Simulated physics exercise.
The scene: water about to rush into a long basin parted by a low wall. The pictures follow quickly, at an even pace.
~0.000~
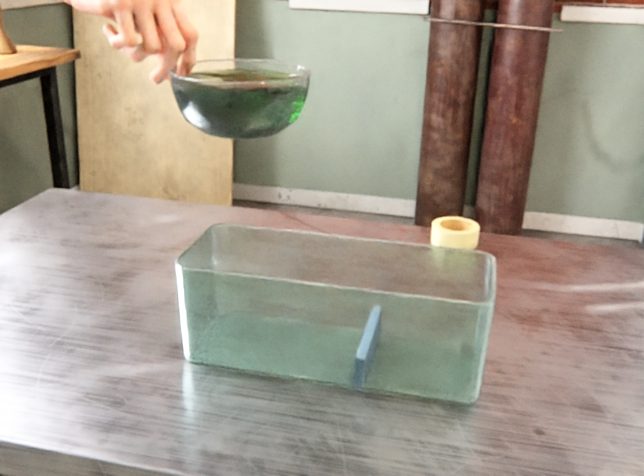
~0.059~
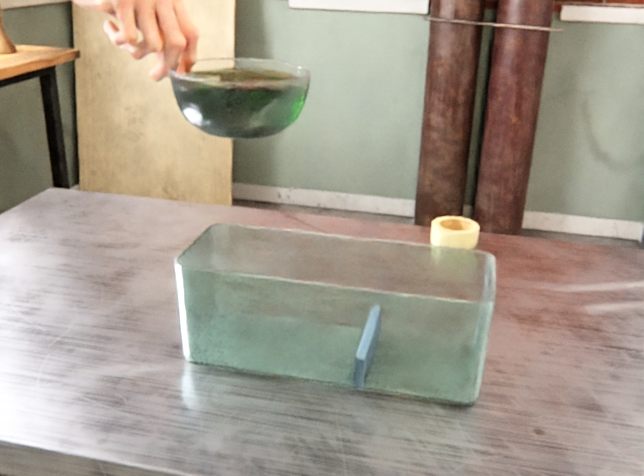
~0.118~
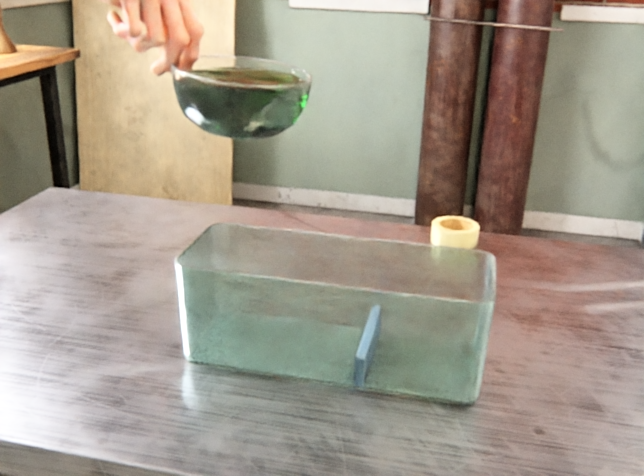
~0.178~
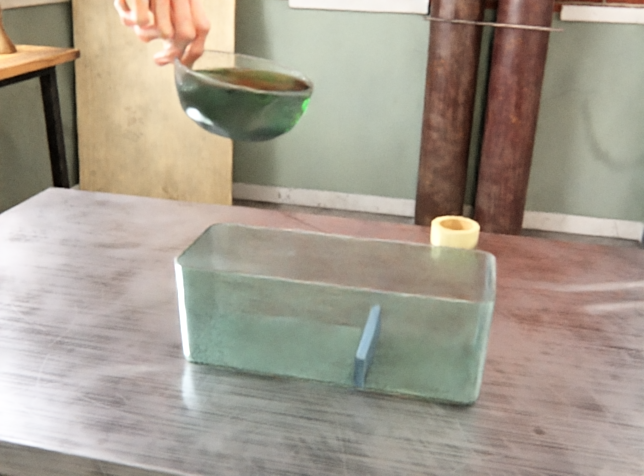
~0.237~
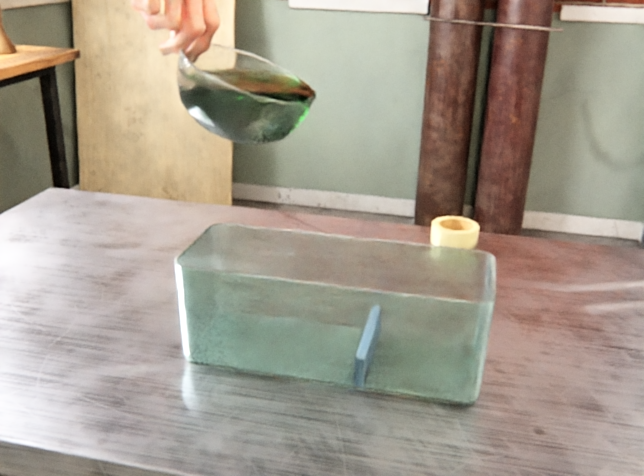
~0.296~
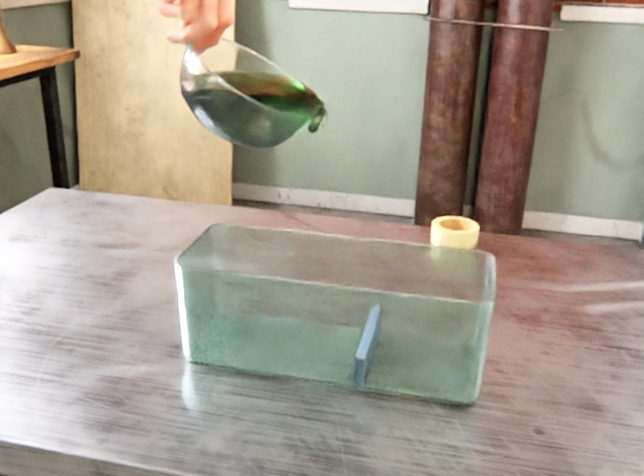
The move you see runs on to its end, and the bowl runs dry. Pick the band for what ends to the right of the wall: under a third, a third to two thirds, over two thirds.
The share right of the wall is from a third to two thirds.
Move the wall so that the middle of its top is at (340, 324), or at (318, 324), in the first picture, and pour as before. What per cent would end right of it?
Near 70 % and 80 %.
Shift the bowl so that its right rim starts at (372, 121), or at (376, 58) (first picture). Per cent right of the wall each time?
Near 75 % and 75 %.
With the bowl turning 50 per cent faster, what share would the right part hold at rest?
Close to 30 per cent.
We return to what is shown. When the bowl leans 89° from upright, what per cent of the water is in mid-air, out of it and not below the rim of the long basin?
Some 45 per cent.
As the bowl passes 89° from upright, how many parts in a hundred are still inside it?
It comes to 15 per cent or so.
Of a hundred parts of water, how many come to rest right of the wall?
About 40 per cent.
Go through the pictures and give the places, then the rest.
In the first picture, tilt 0°; pouring edge (307, 77); surface from (181, 75) to (306, 84); the long basin's rim runs from (194, 244) to (494, 279); the wall's top is at (370, 331).
In the second picture, tilt 1°; pouring edge (307, 78); surface from (182, 74) to (306, 85).
In the third picture, tilt 5°; pouring edge (309, 83); surface from (184, 72) to (307, 86).
In the fourth picture, tilt 12°; pouring edge (310, 91); surface from (185, 72) to (310, 88).
In the fifth picture, tilt 20°; pouring edge (311, 102); surface from (188, 74) to (310, 94); 2 per cent is over the edge.
In the sixth picture, tilt 31°; pouring edge (309, 115); surface from (190, 76) to (300, 100); 9 per cent is over the edge.
A moment on, the bowl is tipped on its side and 14 per cent is still to pour, 16 is left of the wall and 25 right of it.
Next, the bowl is tipped right over and 0 per cent is still to pour, 53 is left of the wall and 42 right of it.
Then the bowl is tipped right over and 0 per cent is still to pour, 57 is left of the wall and 42 right of it.
Later the bowl is tipped right over and 0 per cent is still to pour, 57 is left of the wall and 42 right of it.
In the end 57 per cent lies left of the wall, 42 right of it and 1 outside.
